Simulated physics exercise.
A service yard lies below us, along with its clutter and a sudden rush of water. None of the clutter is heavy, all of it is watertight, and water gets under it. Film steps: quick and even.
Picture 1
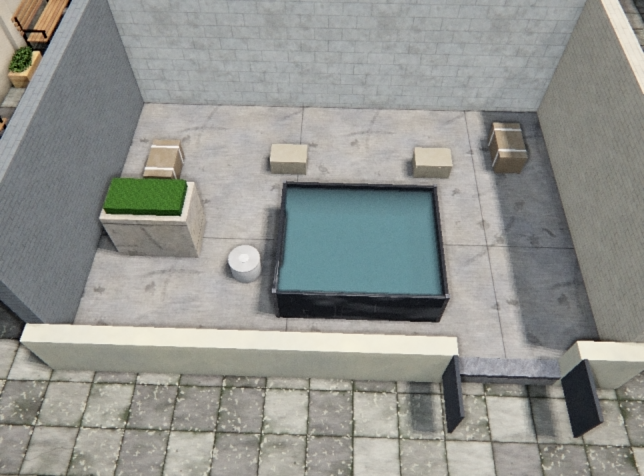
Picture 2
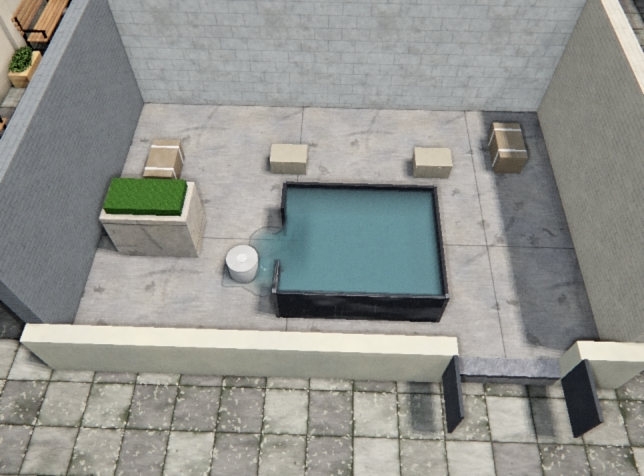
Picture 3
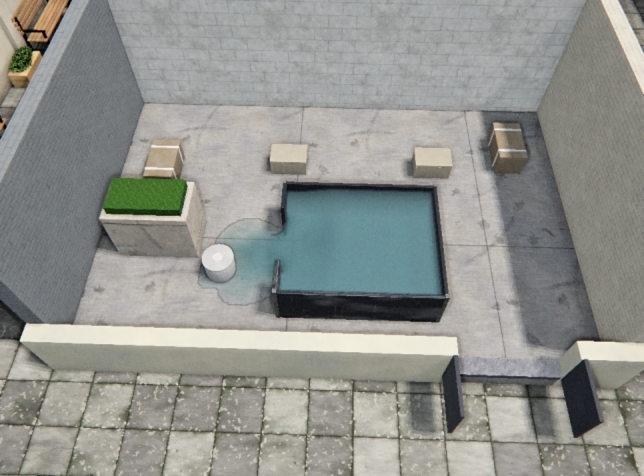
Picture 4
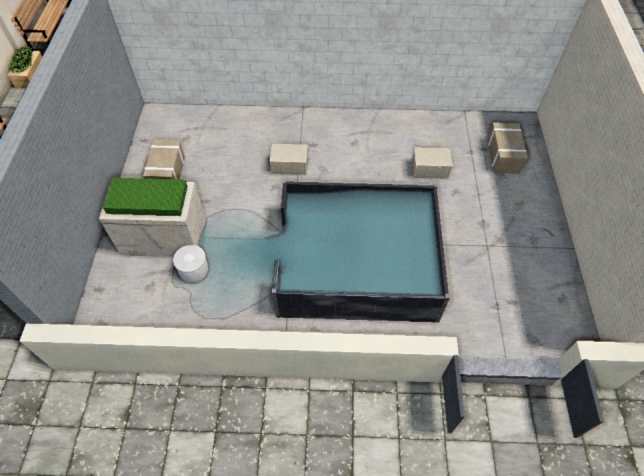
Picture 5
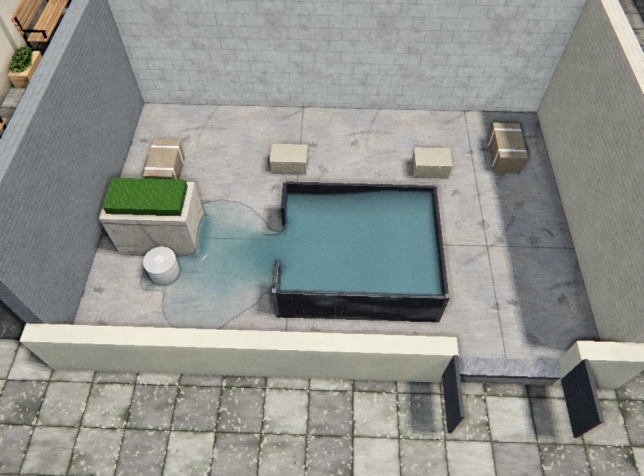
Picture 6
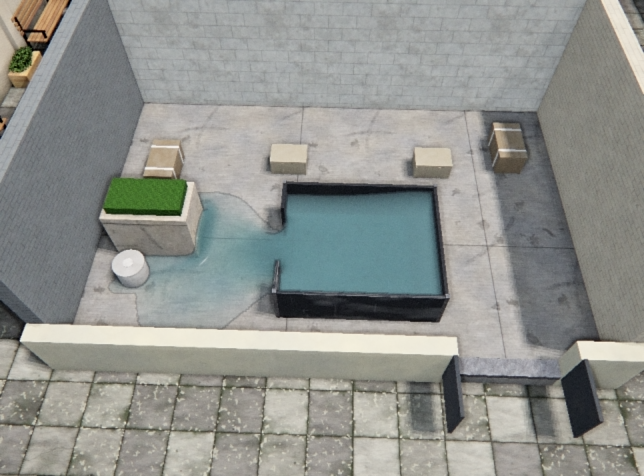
A white round tub slides left across the paving as water pours through a gap in the left side of a dark-walled pool and spreads around it, passing in front of a stone planter. The walled yard is seen from above by a still camera. Two pale blocks and two brown crates stay put near the back, beyond the teal pool and green-topped planter.
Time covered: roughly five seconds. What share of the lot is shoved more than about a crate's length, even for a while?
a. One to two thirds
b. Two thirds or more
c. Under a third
Answer: A.
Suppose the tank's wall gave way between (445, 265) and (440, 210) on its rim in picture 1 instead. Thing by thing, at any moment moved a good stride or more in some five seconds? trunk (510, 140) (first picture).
Lab note - this item: Full stretch covered.
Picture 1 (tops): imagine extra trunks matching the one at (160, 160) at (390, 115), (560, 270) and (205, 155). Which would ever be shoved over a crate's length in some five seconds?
Each in turn: Stays in place, stays in place, pushed clear.
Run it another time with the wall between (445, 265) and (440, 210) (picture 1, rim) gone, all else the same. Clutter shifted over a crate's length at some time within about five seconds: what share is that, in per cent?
20 % or thereabouts.
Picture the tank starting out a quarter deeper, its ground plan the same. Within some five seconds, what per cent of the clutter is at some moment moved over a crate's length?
I'd say close to 40 per cent of the things.
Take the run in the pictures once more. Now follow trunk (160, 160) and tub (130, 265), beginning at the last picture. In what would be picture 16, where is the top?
Expect them at roughly (132, 156) and roughly (95, 254).
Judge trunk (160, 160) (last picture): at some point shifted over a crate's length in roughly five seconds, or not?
My reading: Displaced that much.
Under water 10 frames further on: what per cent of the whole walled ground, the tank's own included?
About 45 percent.
A moment on, 1 of 5 are well off their spots; 0 afloat.
Next, 2 of 5 are well off their spots; 1 afloat.
Later, 2 of 5 are well off their spots; 2 afloat.
In the end, 2 of 5 are well off their spots, and 2 have been at some point; 2 afloat.
